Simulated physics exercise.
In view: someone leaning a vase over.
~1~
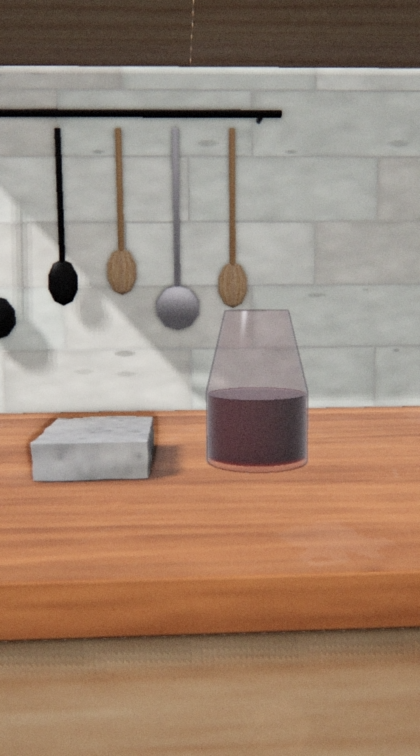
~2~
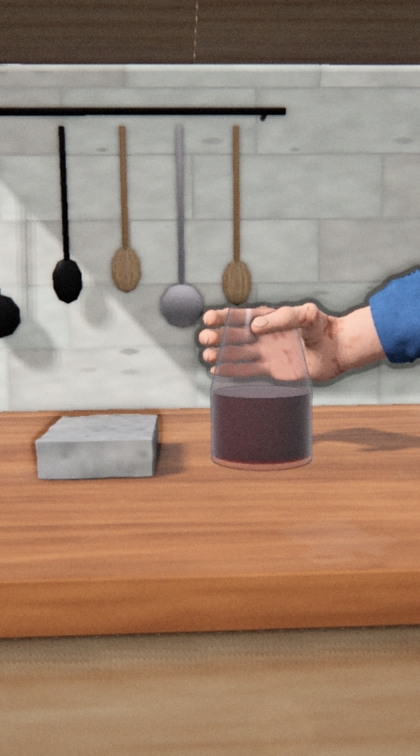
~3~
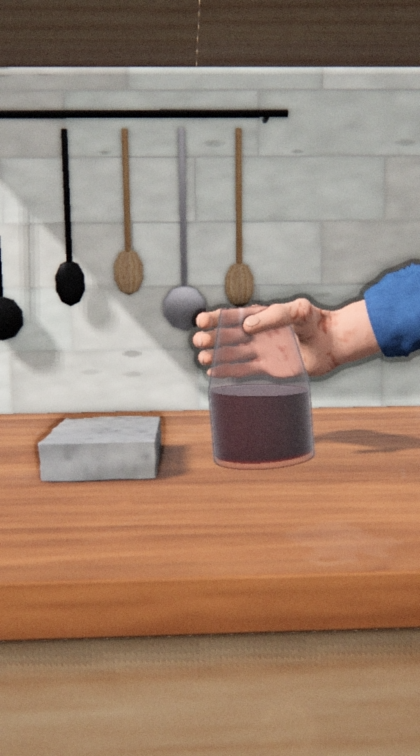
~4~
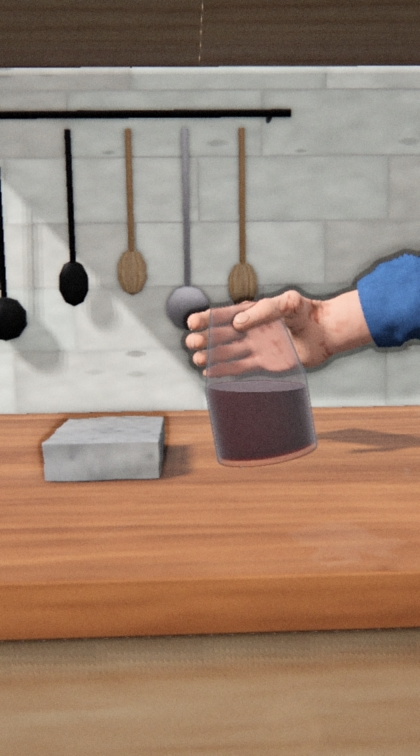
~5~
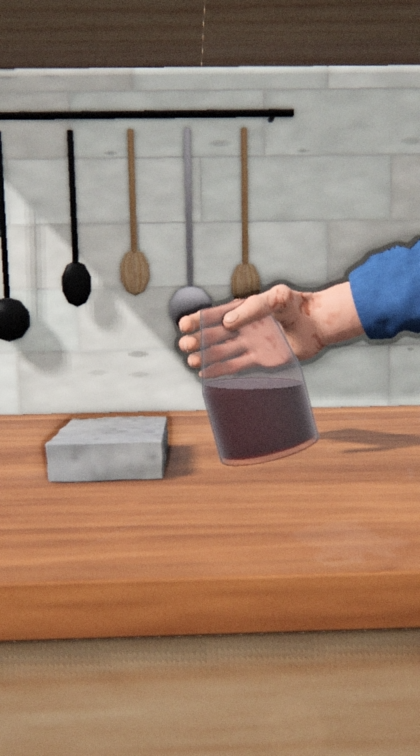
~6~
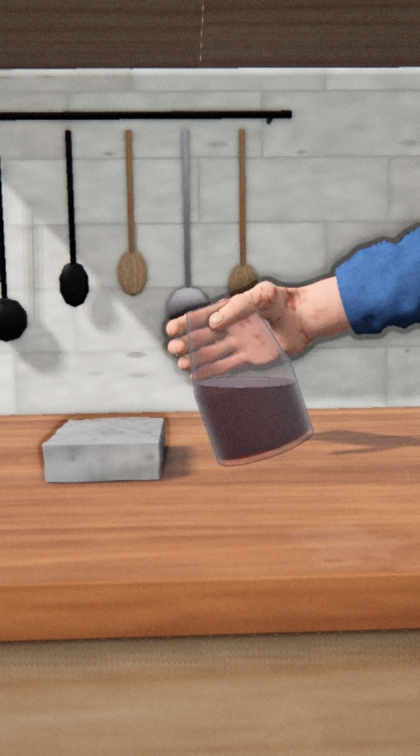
A hand in a blue sleeve comes in from the right of a kitchen, seen from the front at about counter height. A clear, narrow-topped glass vase about half full of dark red liquid stands on the wooden counter, with a grey brick to its left and utensils hanging on pale tiles behind. The hand grips the vase and leans it gradually leftward on its foot, while the camera shifts very slightly.
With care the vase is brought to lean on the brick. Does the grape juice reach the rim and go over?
The vase holds.
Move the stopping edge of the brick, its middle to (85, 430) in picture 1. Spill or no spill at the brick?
In that case: Slops over.
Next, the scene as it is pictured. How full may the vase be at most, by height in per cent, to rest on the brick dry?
About 70 per cent.
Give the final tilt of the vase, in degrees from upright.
About 55°.
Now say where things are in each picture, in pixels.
In the first frame, it stands upright; vase (256, 383) about half full.
The second frame shows a hand takes hold; vase about half full, surface at (261, 392); brick (104, 443).
The third frame shows on the way over; vase (258, 380) about half full.
In the fourth frame, it is leaning; vase about half full, surface at (256, 386); brick (110, 445).
The fifth frame shows tipping on its foot; vase (250, 373) about half full.
In the sixth frame, the top moves towards the brick; vase about half full, surface at (243, 383); brick (111, 447).
Next, the vase leans by about 35°; its rim is dry.
After that, the vase leans by about 50°; its rim is dry.
Finally, the vase leans by about 55°, against the brick; its rim is dry.
